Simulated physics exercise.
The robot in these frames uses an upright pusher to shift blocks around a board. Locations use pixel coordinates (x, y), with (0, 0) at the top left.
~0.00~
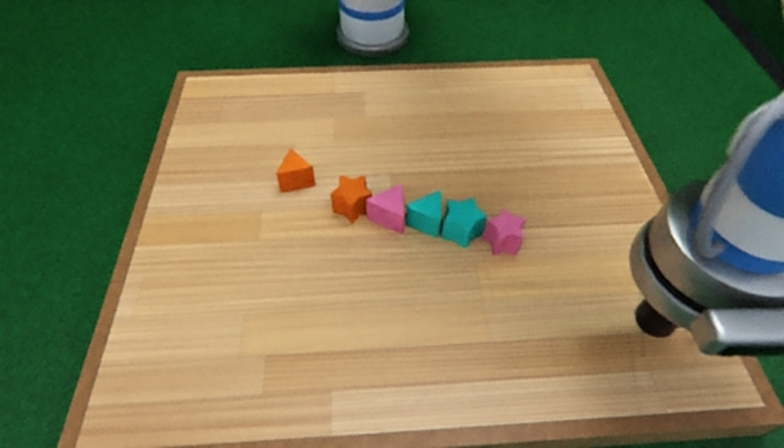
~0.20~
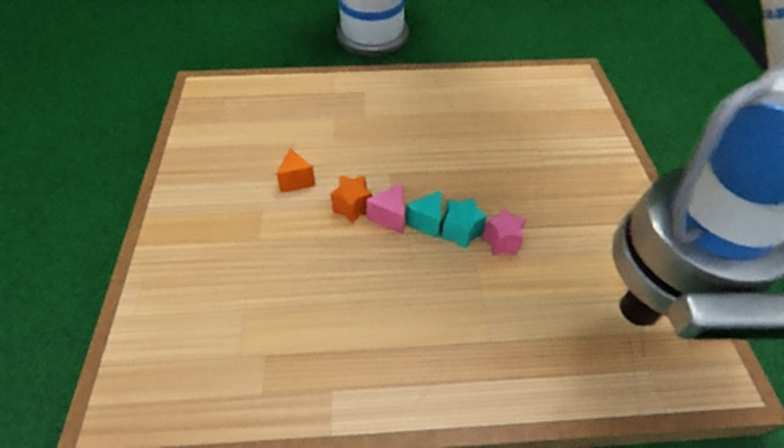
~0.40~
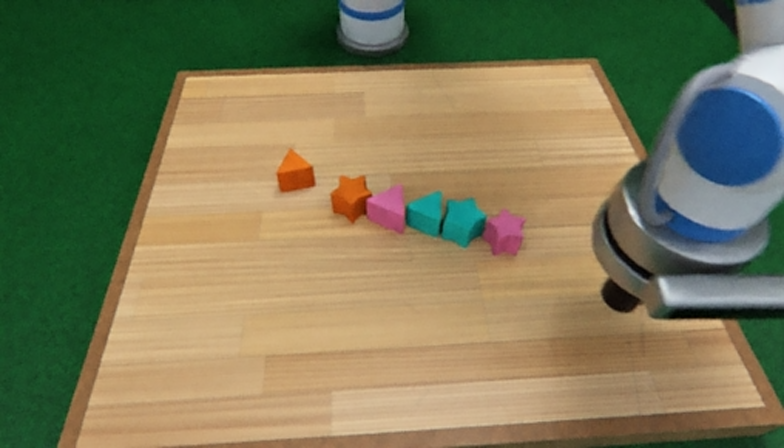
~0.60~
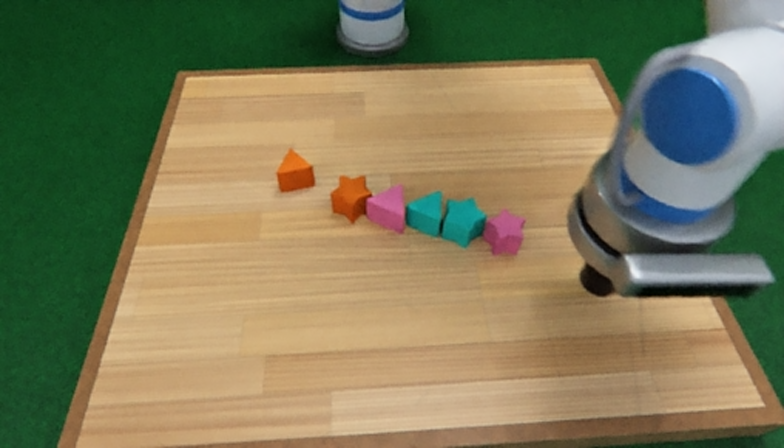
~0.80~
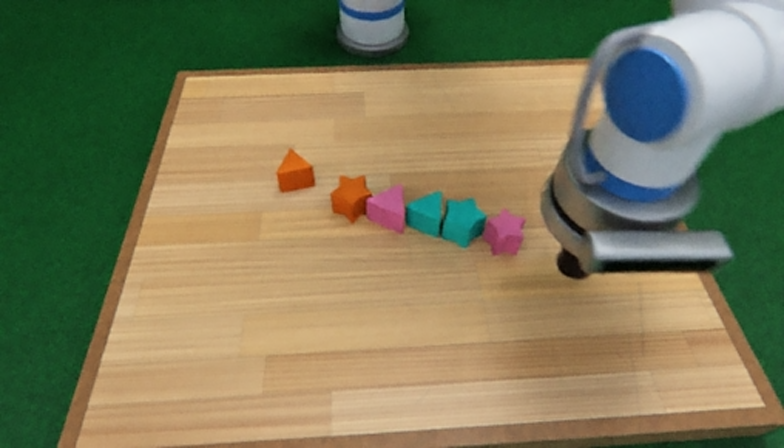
A white and blue robot arm with a dark-tipped pusher glides steadily left and slightly away across the right side of a wooden board, seen from above at an angle by a still camera. On the board, surrounded by green, an orange triangle sits left of a slanting row: orange star, pink triangle, turquoise triangle, turquoise star, pink star. The blocks stay still as the pusher nears the pink star.
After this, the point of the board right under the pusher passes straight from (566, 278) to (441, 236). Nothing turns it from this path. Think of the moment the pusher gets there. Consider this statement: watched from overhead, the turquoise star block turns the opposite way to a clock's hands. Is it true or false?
Verdict: True.
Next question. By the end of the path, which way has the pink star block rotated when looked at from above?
Clockwise.
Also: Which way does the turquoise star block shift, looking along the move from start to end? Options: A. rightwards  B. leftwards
Choice A: Rightwards.
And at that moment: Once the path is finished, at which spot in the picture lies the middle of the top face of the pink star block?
I predict (477, 204).
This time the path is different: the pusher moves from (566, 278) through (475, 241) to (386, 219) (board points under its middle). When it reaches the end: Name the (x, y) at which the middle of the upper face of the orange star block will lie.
The point I'd pick in the picture is (331, 181).
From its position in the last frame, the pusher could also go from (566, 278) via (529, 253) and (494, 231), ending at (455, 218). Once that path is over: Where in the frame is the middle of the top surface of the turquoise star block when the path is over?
The answer is (411, 173).
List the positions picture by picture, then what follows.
Pusher's lower end (653, 321); pink triangular piece (390, 199); turquoise triangular piece (429, 204); turquoise star block (464, 212); pink star block (508, 224), in the first frame.
Pusher (638, 310); blocks still, in the second frame.
Pusher (619, 297); blocks still, in the third frame.
Pusher (598, 282); blocks still, in the fourth frame.
Pusher (574, 266); pink triangular piece (390, 199); turquoise triangular piece (429, 204); turquoise star block (464, 212); pink star block (508, 224), in the fifth frame.
On the path given first. One third of the way, pusher (528, 251); pink star block (503, 220).
Two thirds of the way, pusher (484, 236); turquoise triangular piece (424, 201), turned 25° anticlockwise; turquoise star block (450, 187), turned 35° anticlockwise; pink star block (483, 206), turned 80° clockwise.
At the end, pusher (443, 223); pink triangular piece (387, 199); turquoise triangular piece (417, 197), turned 35° anticlockwise; turquoise star block (449, 181), turned 55° anticlockwise; pink star block (477, 204), turned 115° clockwise.
